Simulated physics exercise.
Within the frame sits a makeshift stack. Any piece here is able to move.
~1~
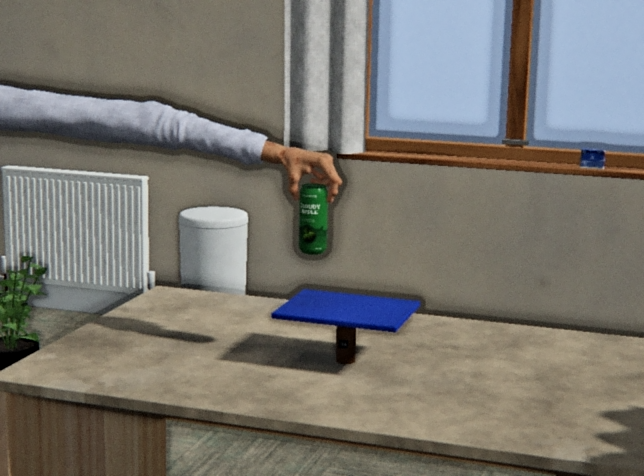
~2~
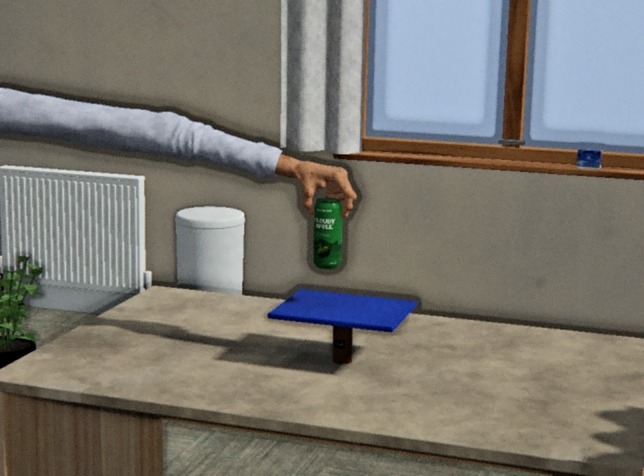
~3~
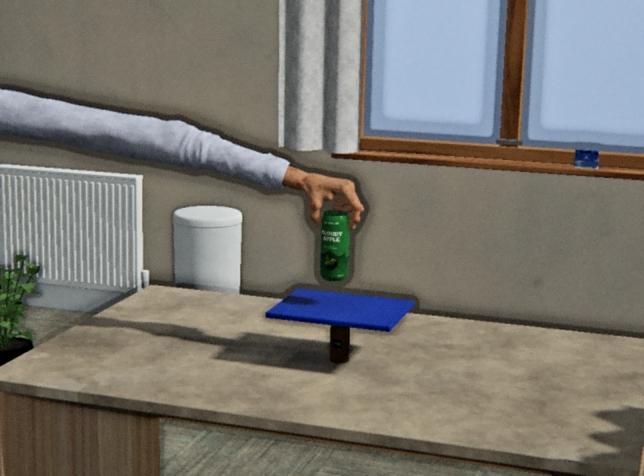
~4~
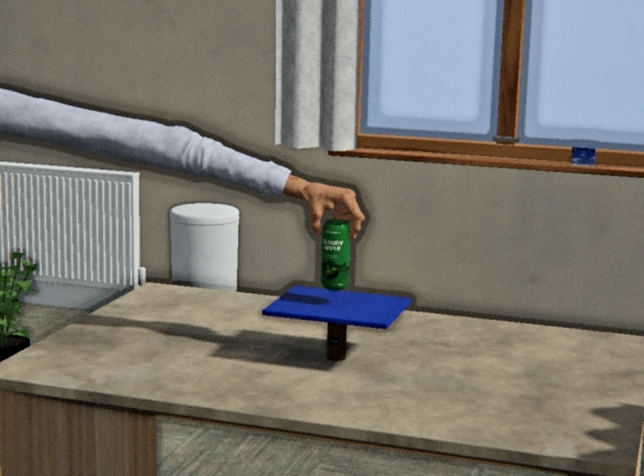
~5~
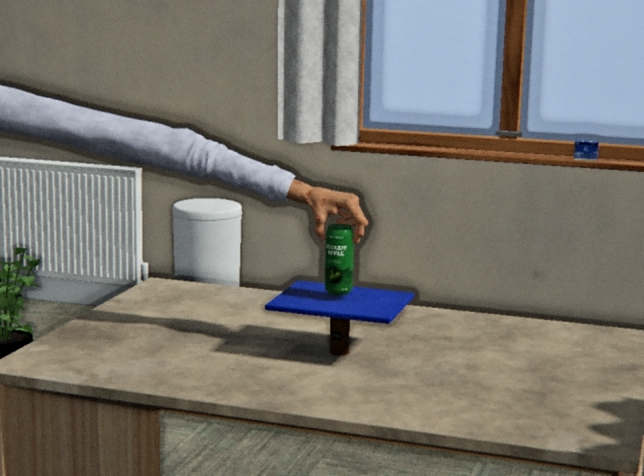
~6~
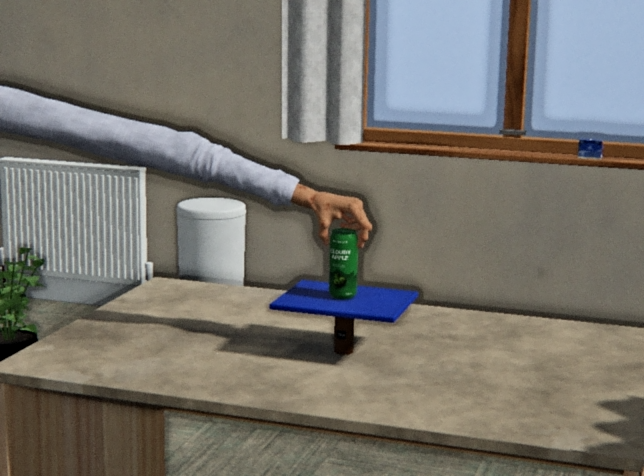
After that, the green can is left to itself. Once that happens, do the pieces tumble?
No.
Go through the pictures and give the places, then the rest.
The first frame shows on its way; green can (313, 219); brown shaker (346, 337).
The second frame shows on its way; green can (328, 234); brown shaker (343, 337).
The third frame shows on its way; green can (335, 246); brown shaker (340, 336).
The fourth frame shows on its way; green can (336, 255); brown shaker (337, 334).
The fifth frame shows on its way; green can (339, 259); brown shaker (340, 329).
The sixth frame shows set down, still held; green can (343, 264); brown shaker (344, 328).
Then, 0.30 s later than the last frame, all is still.
Then, 1.00 s later than the last frame, green can resting near (343, 264).
When it is over, all 3 as before. End places, in pixels of the last picture, green can near (343, 264). The stack keeps its balance.
